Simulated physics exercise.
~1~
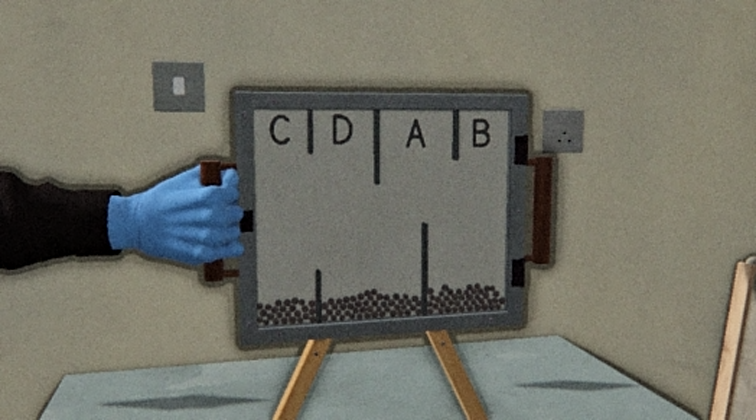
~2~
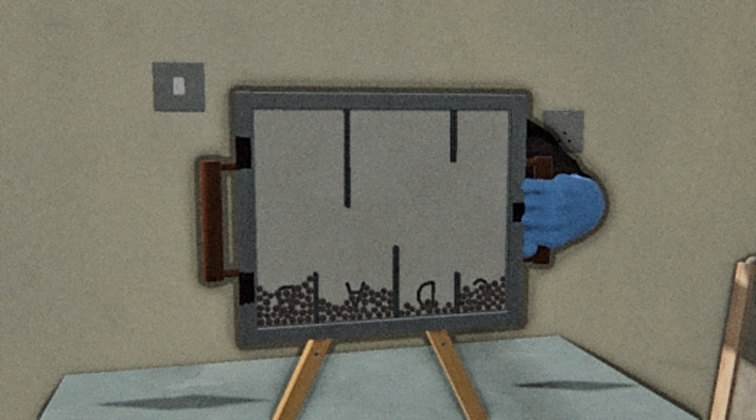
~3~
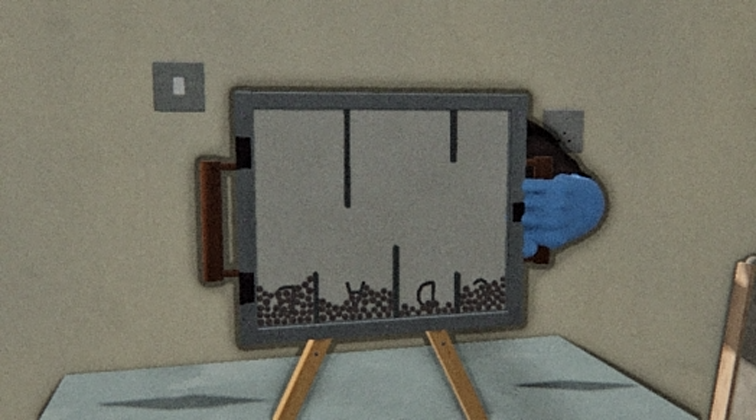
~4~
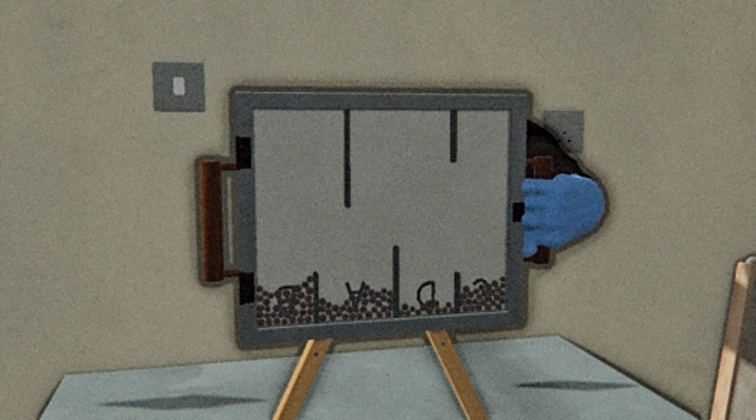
The footage shows a blue-gloved hand gripping a shallow framed case of small brown pellets, which is turned upside down, leaving the lettered pockets at the bottom. The pellets settle unevenly among them, fewest in pocket D, while the hand stays at the right side.
